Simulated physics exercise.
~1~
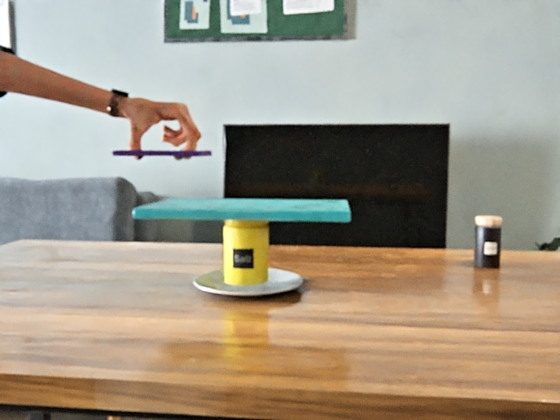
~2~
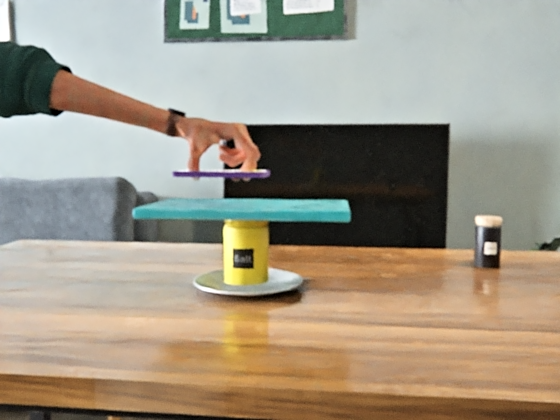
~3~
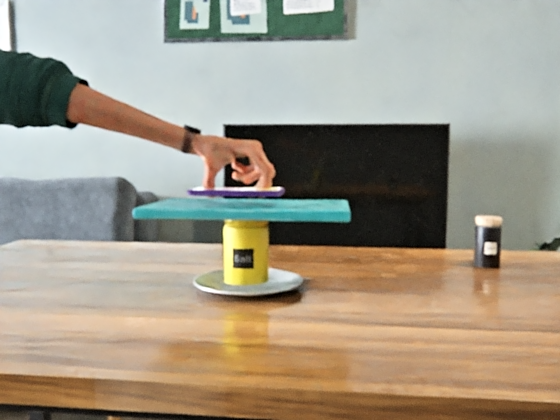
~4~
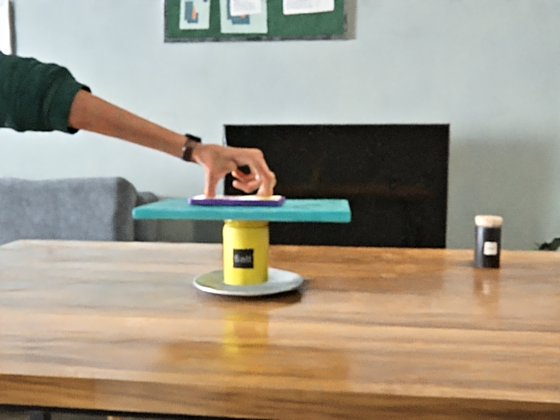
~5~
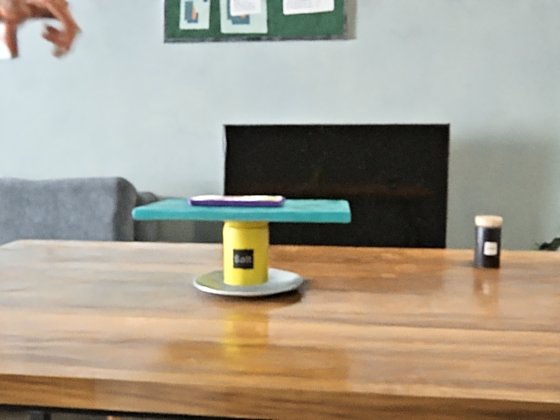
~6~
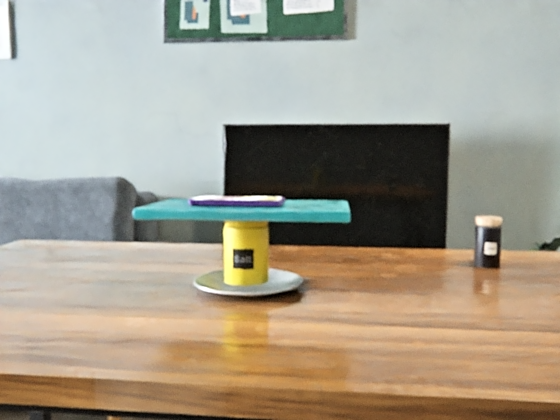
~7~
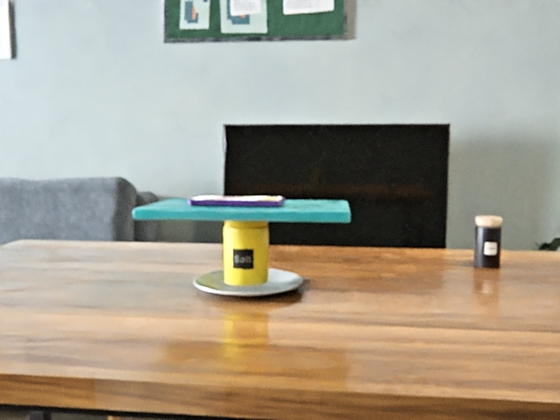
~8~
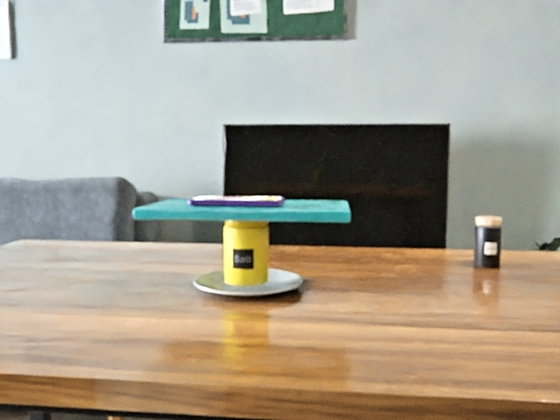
A turquoise tray lies balanced across a yellow jar on a white plate, seen from the front by a still camera, on a glossy wooden table. A black shaker with a pale top stands off to the right, with a grey seat, a black panel and a green board behind. A hand reaches in from the left holding a flat purple phone, carries it right above the tray, and lowers it near the middle. The fingers let go and the hand draws back out to the upper left. The tray stays level, and the pile stands at rest with the phone on top.
